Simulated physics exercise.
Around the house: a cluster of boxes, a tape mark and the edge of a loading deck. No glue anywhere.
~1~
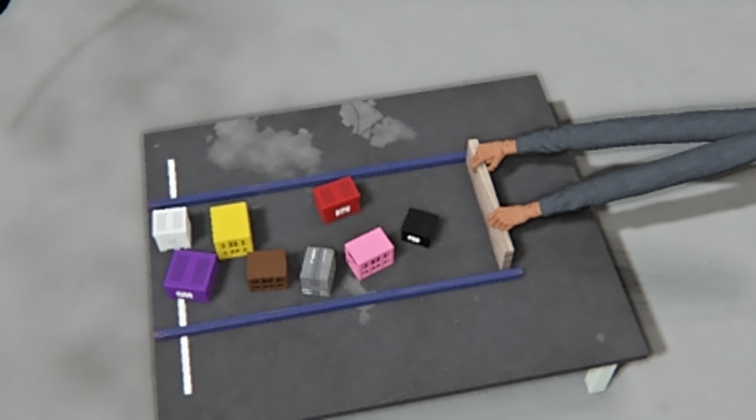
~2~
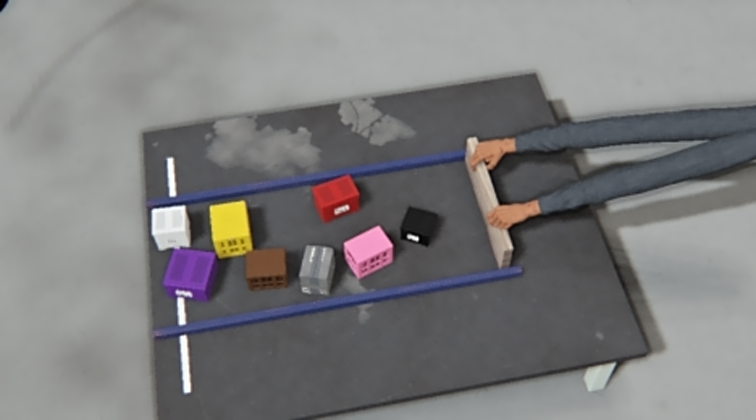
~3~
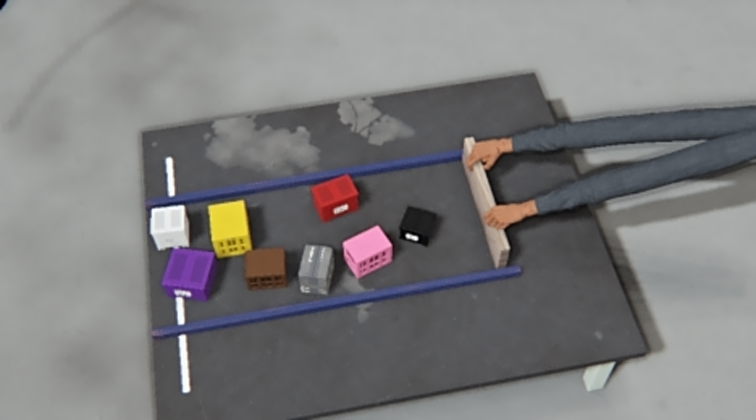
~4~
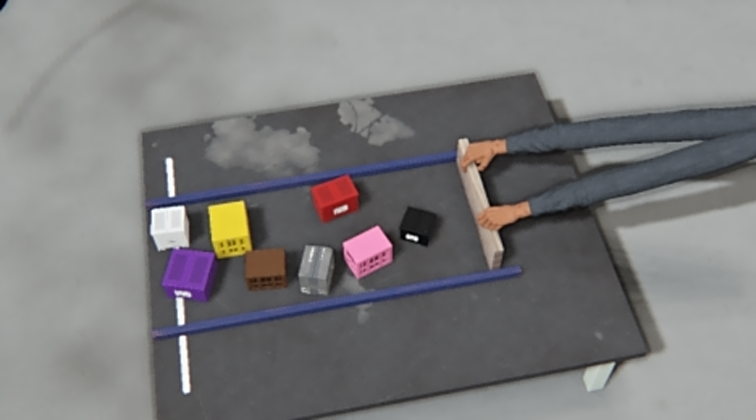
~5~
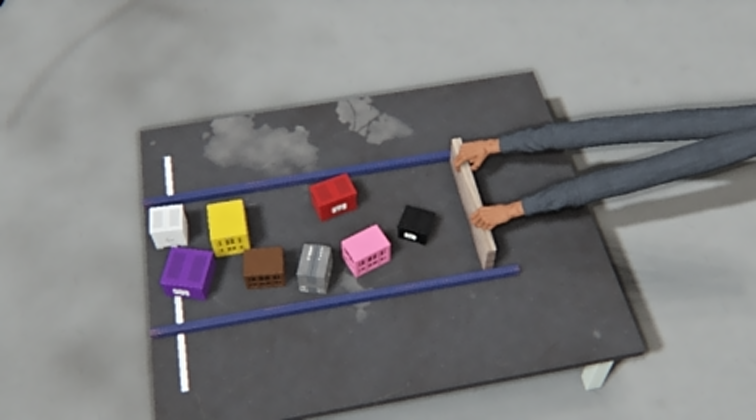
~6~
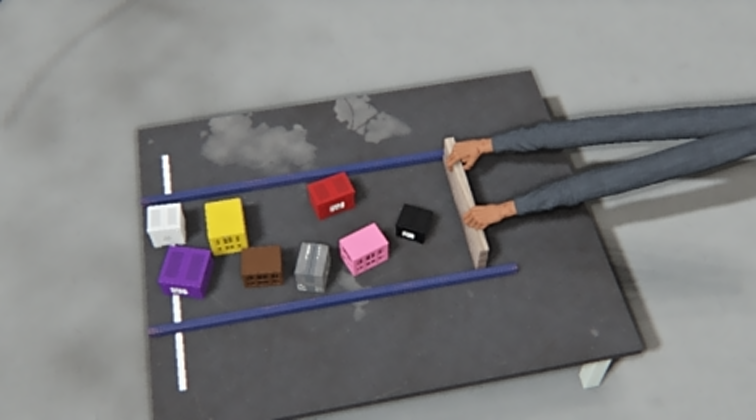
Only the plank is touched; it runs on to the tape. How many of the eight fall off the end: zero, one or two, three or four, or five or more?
Outcome: The number that fall off is five or more.
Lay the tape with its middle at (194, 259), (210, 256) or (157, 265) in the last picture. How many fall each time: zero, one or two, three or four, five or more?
In that order: Three to four; three to four; at least five.
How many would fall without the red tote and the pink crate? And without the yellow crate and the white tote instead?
The counts: 3 and 3.
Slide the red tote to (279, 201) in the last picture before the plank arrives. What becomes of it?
From there it is kept.
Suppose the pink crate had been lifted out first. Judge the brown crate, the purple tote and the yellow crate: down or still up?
The brown crate tumbles off; the purple tote goes over; the yellow crate comes down.
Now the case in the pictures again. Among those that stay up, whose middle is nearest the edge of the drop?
That is the red tote.
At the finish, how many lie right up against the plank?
It touches 3.
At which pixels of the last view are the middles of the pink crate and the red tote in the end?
First (160, 303), then (148, 223).
A little later, none off yet; white tote at rest near (167, 226); purple tote at rest near (187, 273); yellow crate at rest near (227, 227).
Next, none off yet; white tote at rest near (167, 226); purple tote shifted a little near (162, 275); yellow crate shifted a little near (215, 231).
When it is over, the number that fall off is five or more; down, grey parcel, brown crate, yellow crate, purple tote and white tote.
